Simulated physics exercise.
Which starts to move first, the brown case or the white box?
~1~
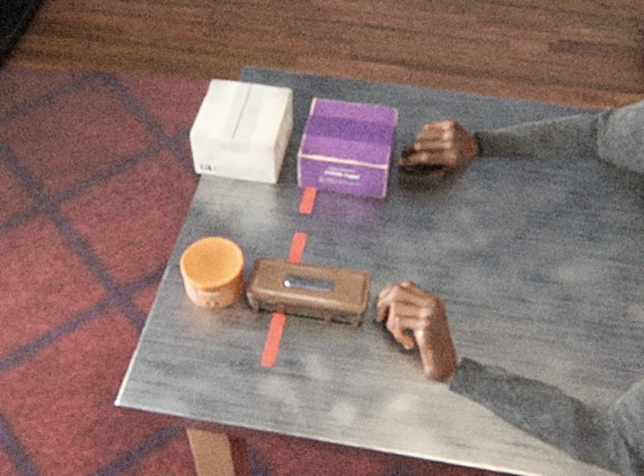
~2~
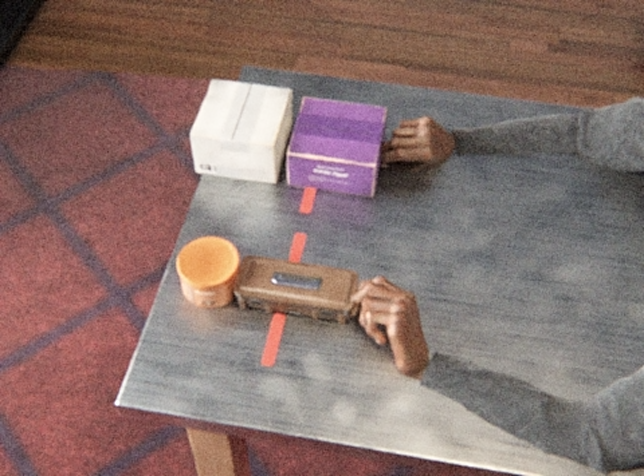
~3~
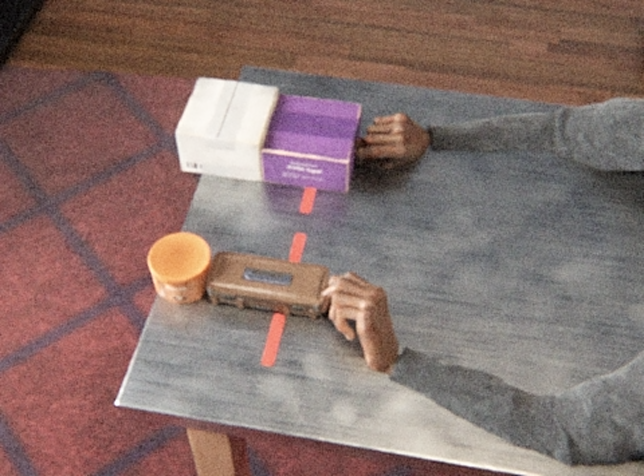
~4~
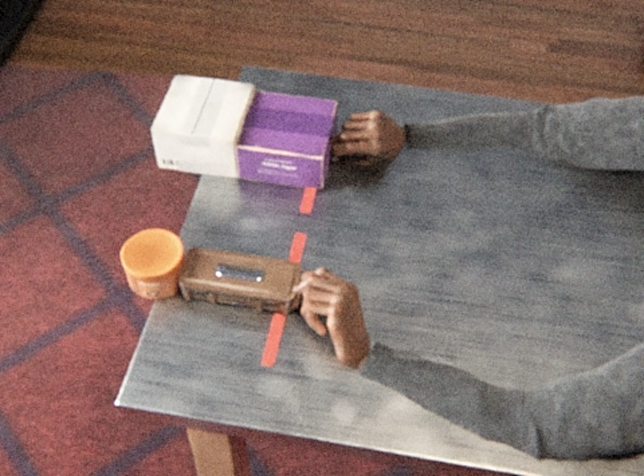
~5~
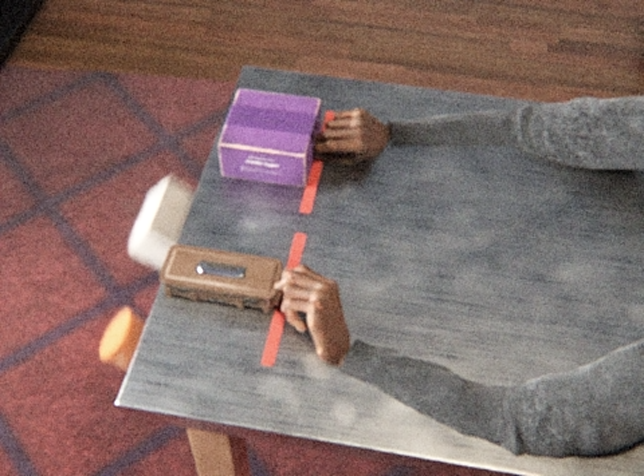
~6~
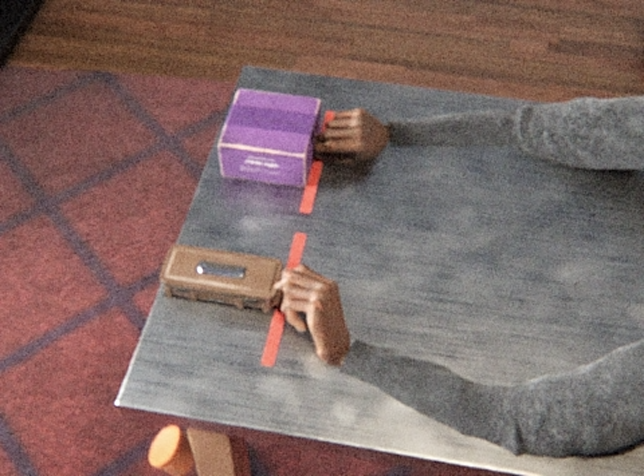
The brown case starts to move first, sliding left while the white box is still in its place.
